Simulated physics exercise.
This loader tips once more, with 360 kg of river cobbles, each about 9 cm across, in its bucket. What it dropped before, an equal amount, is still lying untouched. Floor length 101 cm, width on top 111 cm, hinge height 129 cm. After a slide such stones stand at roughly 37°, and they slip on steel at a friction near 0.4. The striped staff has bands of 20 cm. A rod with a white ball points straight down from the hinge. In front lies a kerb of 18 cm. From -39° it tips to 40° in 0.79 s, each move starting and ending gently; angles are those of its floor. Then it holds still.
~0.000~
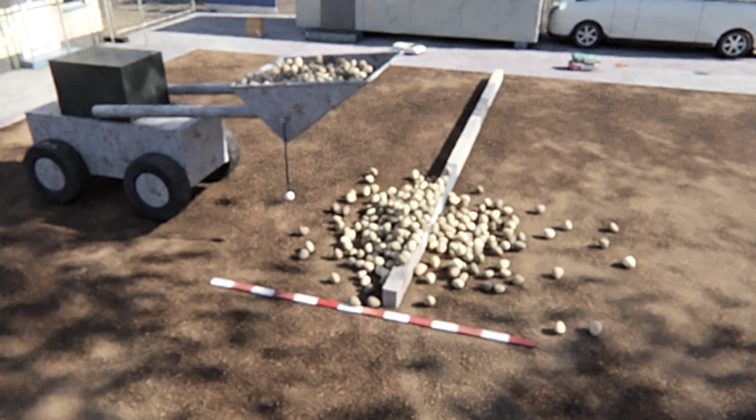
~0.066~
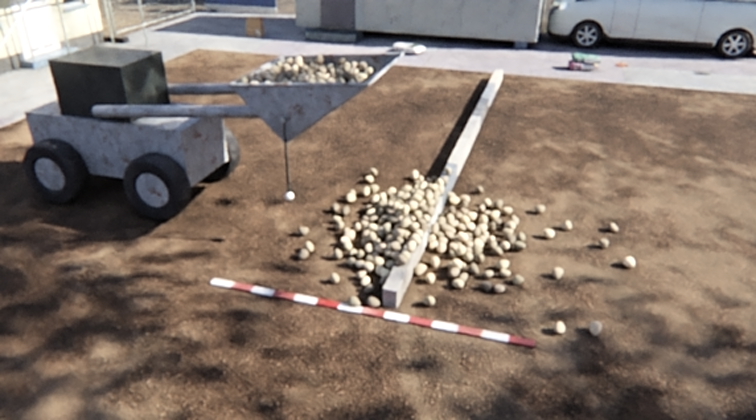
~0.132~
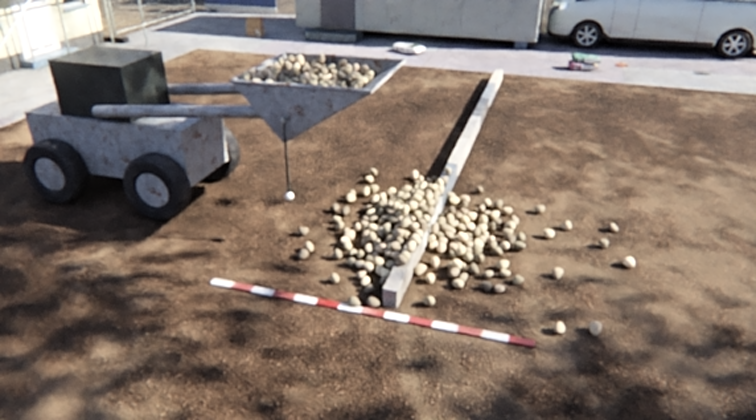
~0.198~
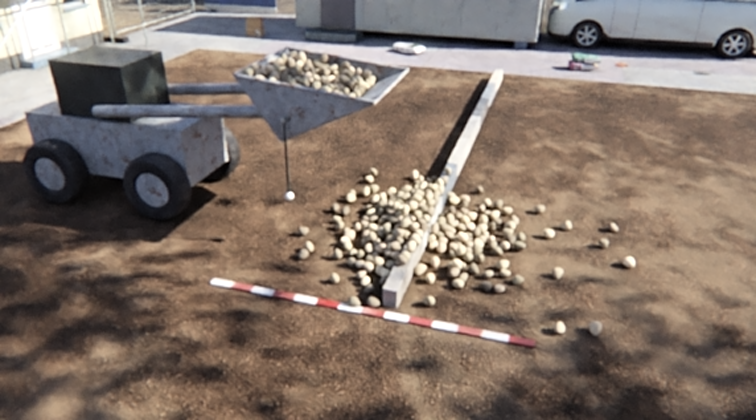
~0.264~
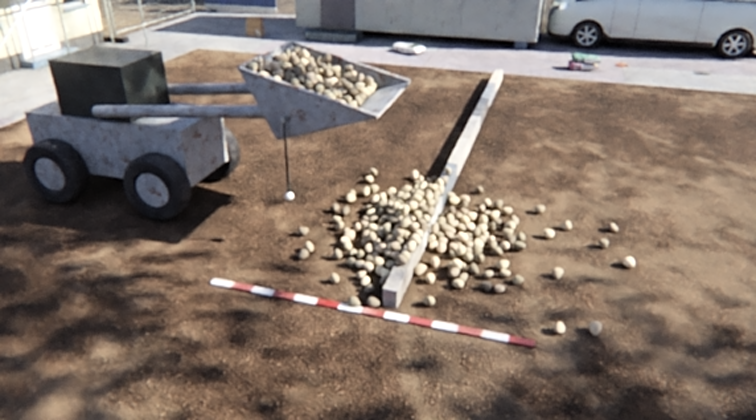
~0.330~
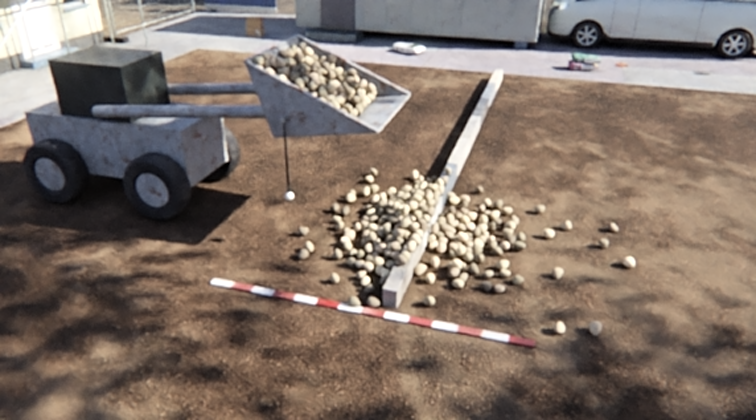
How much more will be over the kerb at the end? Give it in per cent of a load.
Close to 24 parts in a hundred.
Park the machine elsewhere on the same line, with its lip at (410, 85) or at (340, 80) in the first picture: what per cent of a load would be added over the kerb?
About 80 and 5 per cent.
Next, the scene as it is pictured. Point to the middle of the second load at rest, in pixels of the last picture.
Around (396, 216).
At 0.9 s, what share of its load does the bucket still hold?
About 90 per cent.
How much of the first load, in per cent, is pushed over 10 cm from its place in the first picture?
About 15 per cent.
After 0.6 s the floor is at 27°; in per cent of one load, 100 in the bucket, 72 on this side of the kerb, 28 over the kerb; the foremost stones are at (584, 261).
After 0.9 s the floor is at 40°; in per cent of one load, 90 in the bucket, 82 on this side of the kerb, 28 over the kerb; the foremost stones are at (584, 261).
After 1.2 s the floor is at 40°; in per cent of one load, 24 in the bucket, 143 on this side of the kerb, 33 over the kerb; the foremost stones are at (584, 261).
After 4.0 s the floor is at 40°; in per cent of one load, 0 in the bucket, 148 on this side of the kerb, 52 over the kerb; the foremost stones are at (597, 264). Net gain over the kerb, 24.
